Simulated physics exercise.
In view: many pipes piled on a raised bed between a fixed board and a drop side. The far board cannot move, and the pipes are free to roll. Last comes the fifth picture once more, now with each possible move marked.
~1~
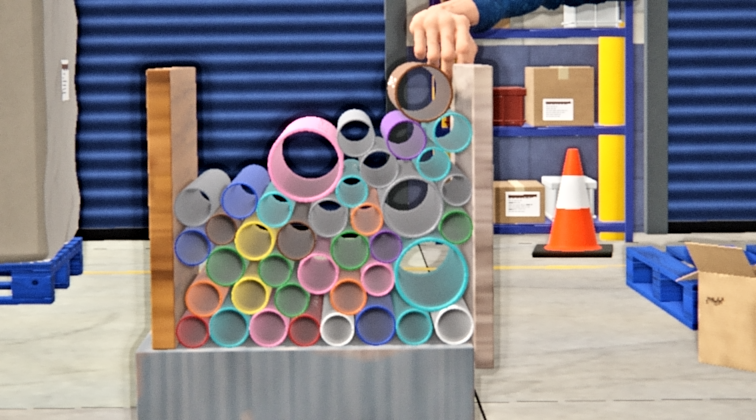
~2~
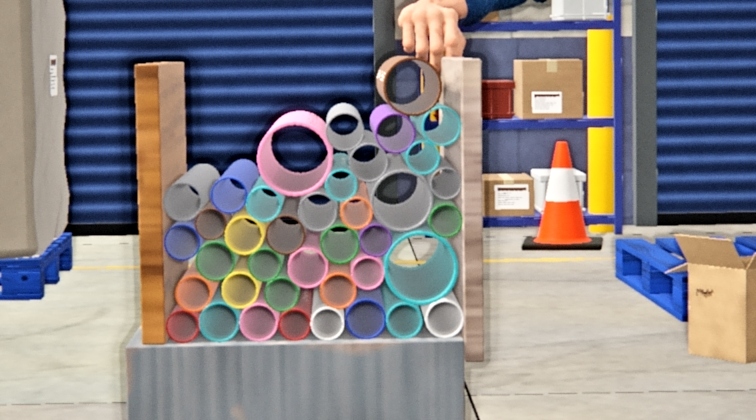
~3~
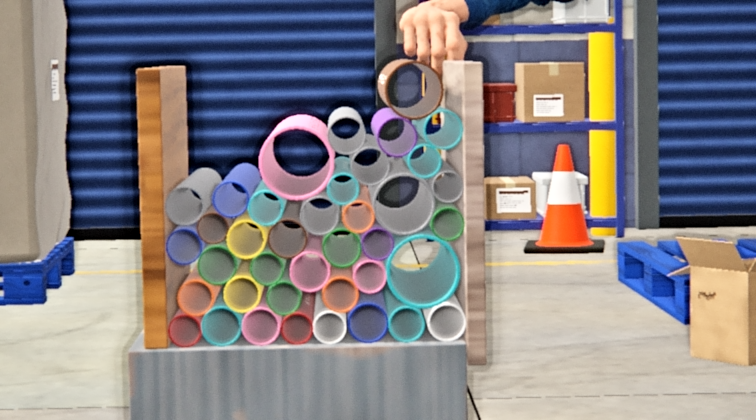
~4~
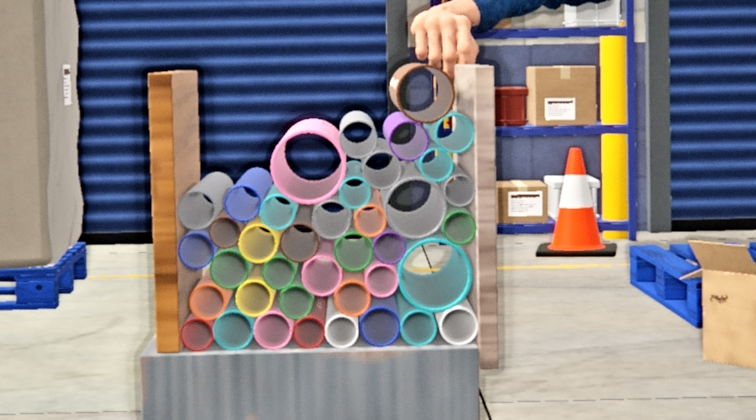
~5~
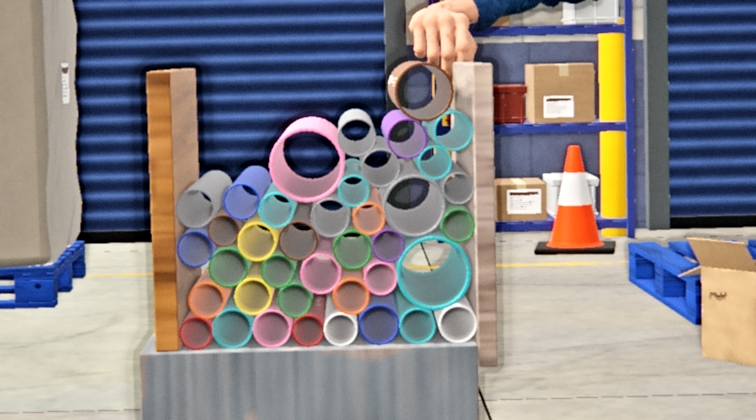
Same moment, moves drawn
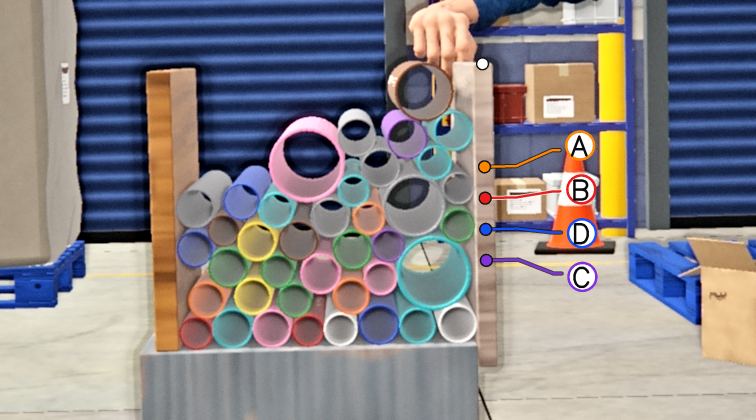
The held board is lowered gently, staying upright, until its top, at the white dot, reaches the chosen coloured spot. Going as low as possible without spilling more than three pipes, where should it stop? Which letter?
The last mark within the limit is B.
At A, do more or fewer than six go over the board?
At A, fewer than six.
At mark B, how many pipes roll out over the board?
It comes to two.
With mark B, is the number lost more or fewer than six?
It loses fewer than six.
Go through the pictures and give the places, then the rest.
In the first picture, a green pipe (350, 251); a brown pipe (296, 241); a grey pipe (328, 218).
In the second picture, a grey pipe (318, 212); a grey pipe (368, 163).
In the third picture, a purple pipe (397, 137); side board (462, 199).
In the fourth picture, a blue pipe (380, 327).
In the fifth picture, a pink pipe (381, 278); a green pipe (352, 250); a brown pipe (299, 241).
On the marked copy, A at (485, 167); B at (485, 198); C at (487, 260); D at (486, 230); the white dot at (483, 64).
Taking B. A third of the way, top of the board (473, 126).
Two thirds of the way, top of the board (475, 196).
When it is over, top of the board (475, 198), two out over the board.
As for the rest, A none out over the board; C more than three out over the board; D more than three out over the board.
